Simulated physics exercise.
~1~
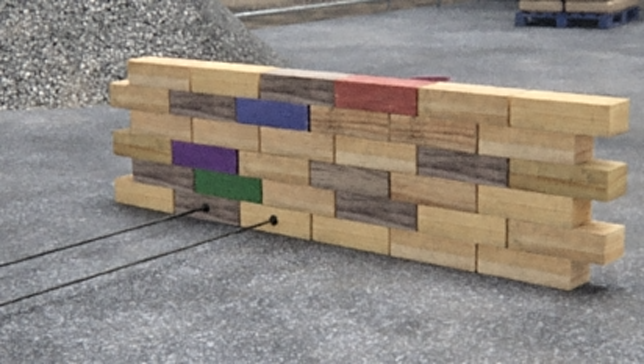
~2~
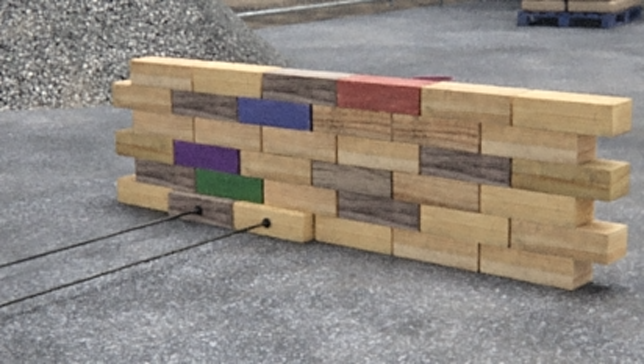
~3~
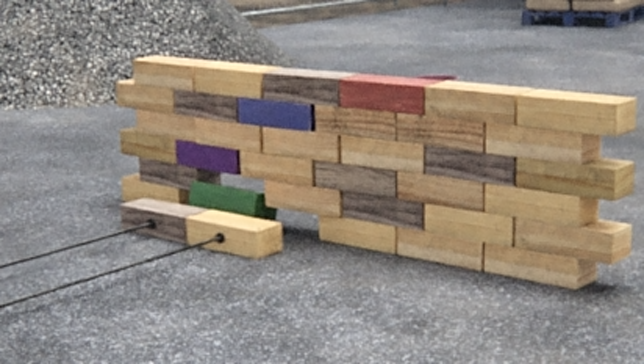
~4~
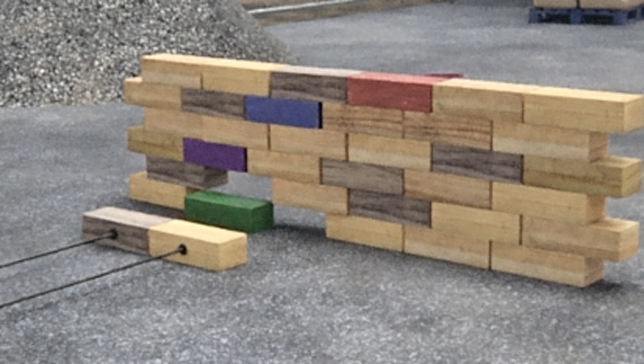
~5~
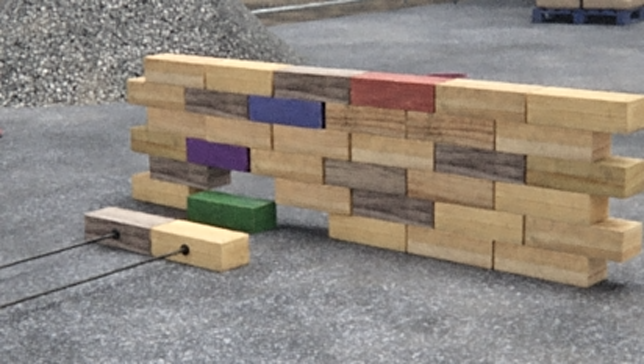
On a gray paved yard with a gravel heap behind at the left, a long freestanding wall of stacked timber blocks is seen from the front at a slight angle. Most blocks are pale or dark brown, with a red one at the top, a blue one below it, and purple and green ones toward the left. Two thin dark rods draw a neighbouring brown and pale pair out of the bottom row toward the lower left. The green block above them tilts and drops to the ground. The pair stops clear of the wall, which stays standing over the gap, purple block still up.
